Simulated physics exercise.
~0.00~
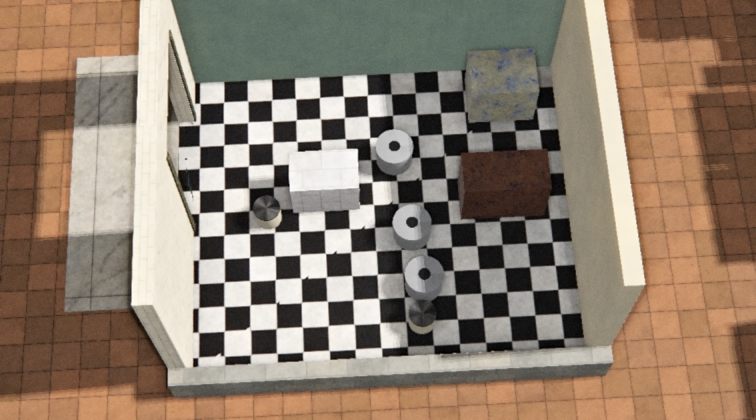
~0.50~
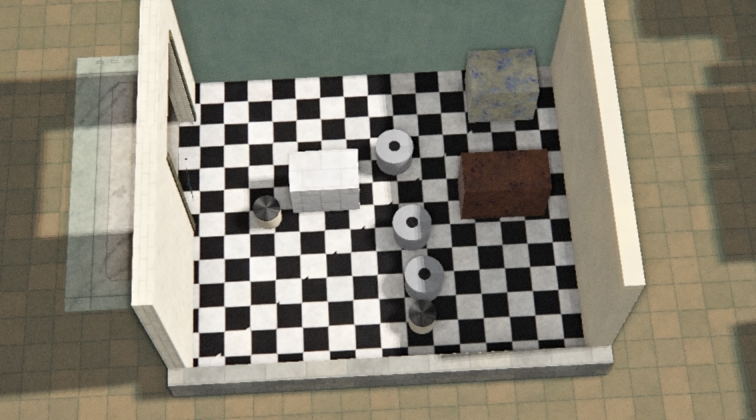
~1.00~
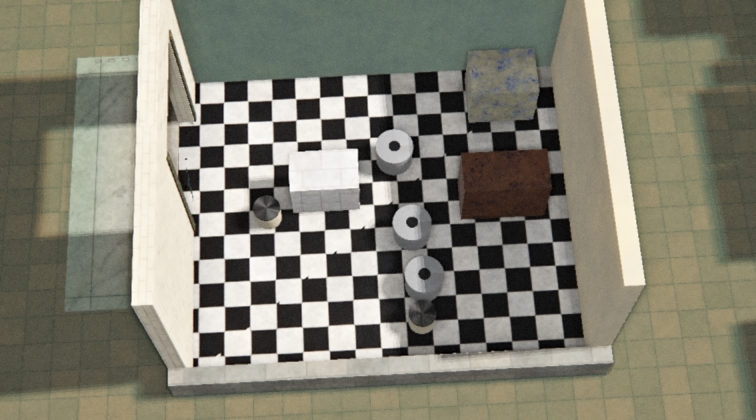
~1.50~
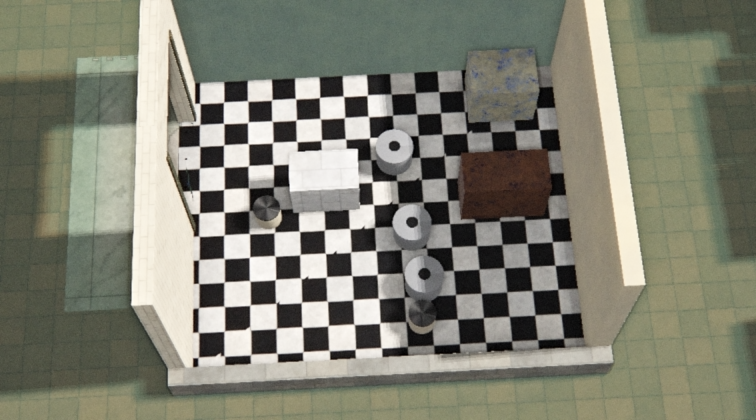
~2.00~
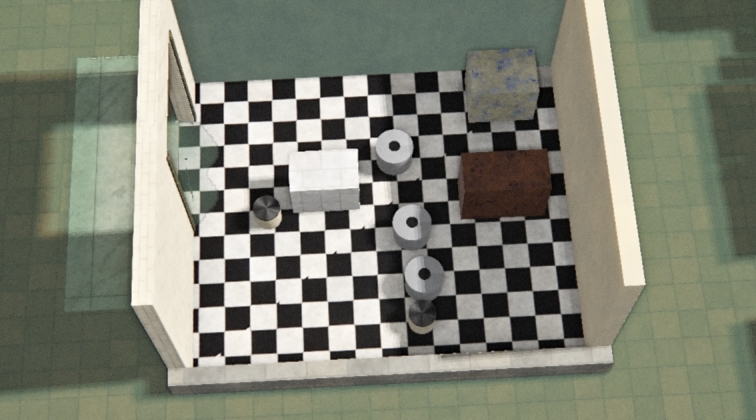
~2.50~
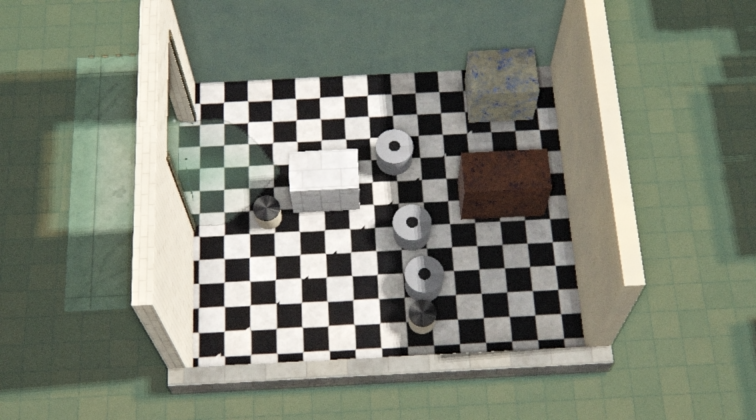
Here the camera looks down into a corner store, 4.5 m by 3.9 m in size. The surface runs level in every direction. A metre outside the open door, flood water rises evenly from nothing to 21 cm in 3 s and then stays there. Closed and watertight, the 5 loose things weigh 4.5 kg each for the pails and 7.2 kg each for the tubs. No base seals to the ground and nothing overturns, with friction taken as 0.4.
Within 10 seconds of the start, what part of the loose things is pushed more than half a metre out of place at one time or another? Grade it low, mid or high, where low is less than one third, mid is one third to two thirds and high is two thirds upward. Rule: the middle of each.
Grade: High.
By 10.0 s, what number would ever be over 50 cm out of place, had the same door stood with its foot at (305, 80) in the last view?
The count would be 5.
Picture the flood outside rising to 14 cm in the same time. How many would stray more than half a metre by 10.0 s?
You'd get 1 in that case.
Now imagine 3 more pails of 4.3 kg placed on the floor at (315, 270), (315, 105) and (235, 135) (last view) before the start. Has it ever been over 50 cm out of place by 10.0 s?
In order: Above the mark, above the mark, above the mark.
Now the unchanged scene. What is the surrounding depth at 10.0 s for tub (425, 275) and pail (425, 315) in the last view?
I'd estimate 7 cm for the first and 12 cm for the second.
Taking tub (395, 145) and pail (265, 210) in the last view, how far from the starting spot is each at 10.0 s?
Respectively 120 and 150 cm.
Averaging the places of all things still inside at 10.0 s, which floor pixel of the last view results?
It sits at about (394, 287).
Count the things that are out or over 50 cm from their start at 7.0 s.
2.
After 3.5 s 0 of 5 are over 50 cm from their spots; 0 afloat.
After 4.5 s 1 of 5 are over 50 cm from their spots; 0 afloat.
After 7.0 s 2 of 5 are over 50 cm from their spots; 2 afloat.
After 10.0 s 5 of 5 are over 50 cm from their spots, and 5 have been at some point; 5 afloat.
